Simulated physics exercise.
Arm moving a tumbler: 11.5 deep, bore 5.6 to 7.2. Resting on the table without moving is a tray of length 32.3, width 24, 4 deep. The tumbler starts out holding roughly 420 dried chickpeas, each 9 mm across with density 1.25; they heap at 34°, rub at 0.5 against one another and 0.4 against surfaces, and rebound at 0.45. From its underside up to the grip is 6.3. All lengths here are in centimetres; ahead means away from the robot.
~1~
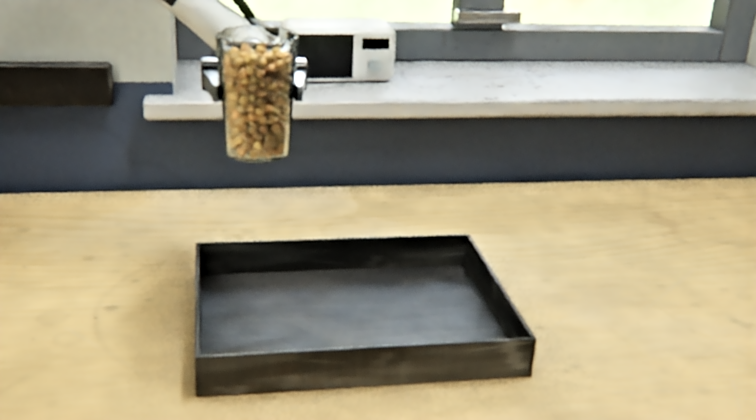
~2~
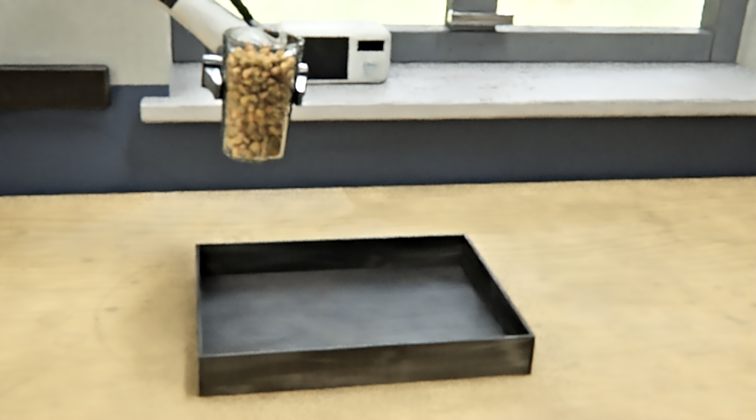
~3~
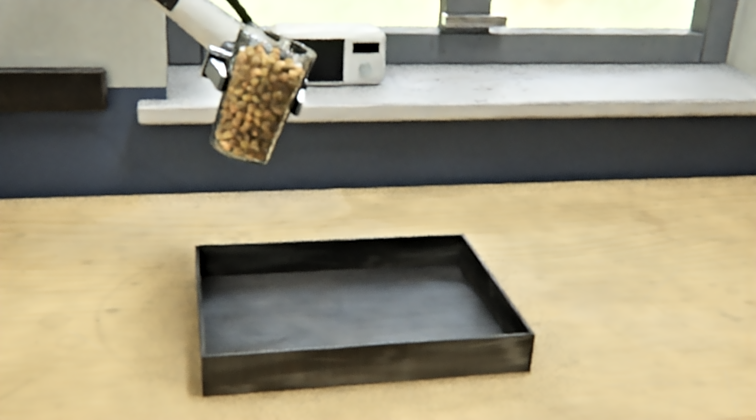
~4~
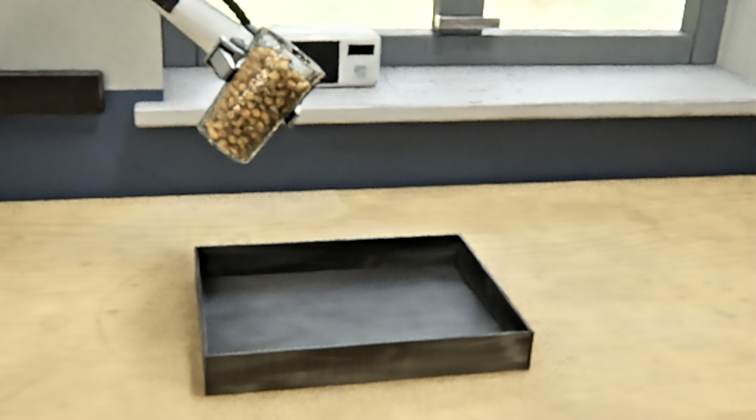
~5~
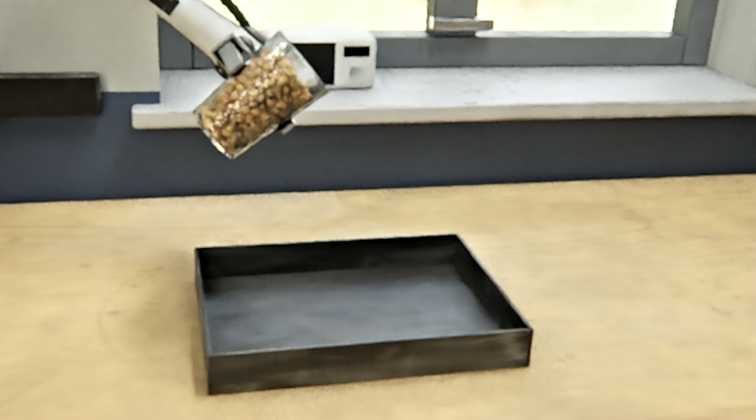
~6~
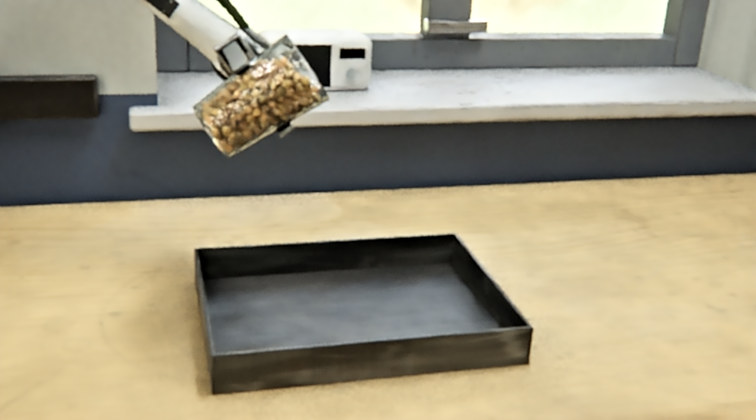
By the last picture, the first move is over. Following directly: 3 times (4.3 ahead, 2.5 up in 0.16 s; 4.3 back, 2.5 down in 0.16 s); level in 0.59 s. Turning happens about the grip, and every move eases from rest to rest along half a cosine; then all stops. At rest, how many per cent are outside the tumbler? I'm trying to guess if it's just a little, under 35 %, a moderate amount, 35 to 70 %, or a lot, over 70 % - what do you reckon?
I reckon just a little.
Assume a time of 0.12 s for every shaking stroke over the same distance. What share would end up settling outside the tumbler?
Estimate: Near 50 per cent.
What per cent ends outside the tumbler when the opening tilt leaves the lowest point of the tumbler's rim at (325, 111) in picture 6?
55 percent or so.
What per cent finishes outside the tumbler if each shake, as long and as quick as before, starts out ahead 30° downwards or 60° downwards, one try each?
Some 5 and 0 per cent.
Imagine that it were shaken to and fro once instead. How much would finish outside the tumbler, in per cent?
Roughly 10 percent.
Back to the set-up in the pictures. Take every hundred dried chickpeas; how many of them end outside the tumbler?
The share is close to 25 per cent.
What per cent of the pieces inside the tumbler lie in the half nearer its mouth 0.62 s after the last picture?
About 45 percent.
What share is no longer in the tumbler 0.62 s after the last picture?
Share gone by then: Close to 20 %.
Then, 0.62 s after the last picture, tilted 56° forward, highest piece 28 above the table; 343 in the tumbler, 42 in the tray, 32 in flight or on a rim.
Then, 1.24 s after the last picture, tilted 30° forward, highest piece 29 above the table; 315 in the tumbler, 102 in the tray.
Then, 1.75 s after the last picture, level, highest piece 30 above the table; 315 in the tumbler, 102 in the tray.
Then, 2.80 s after the last picture, level, highest piece 30 above the table; 315 in the tumbler, 102 in the tray.
Final count, 315 in the tumbler, 102 in the tray. That is 24 % outside the tumbler.
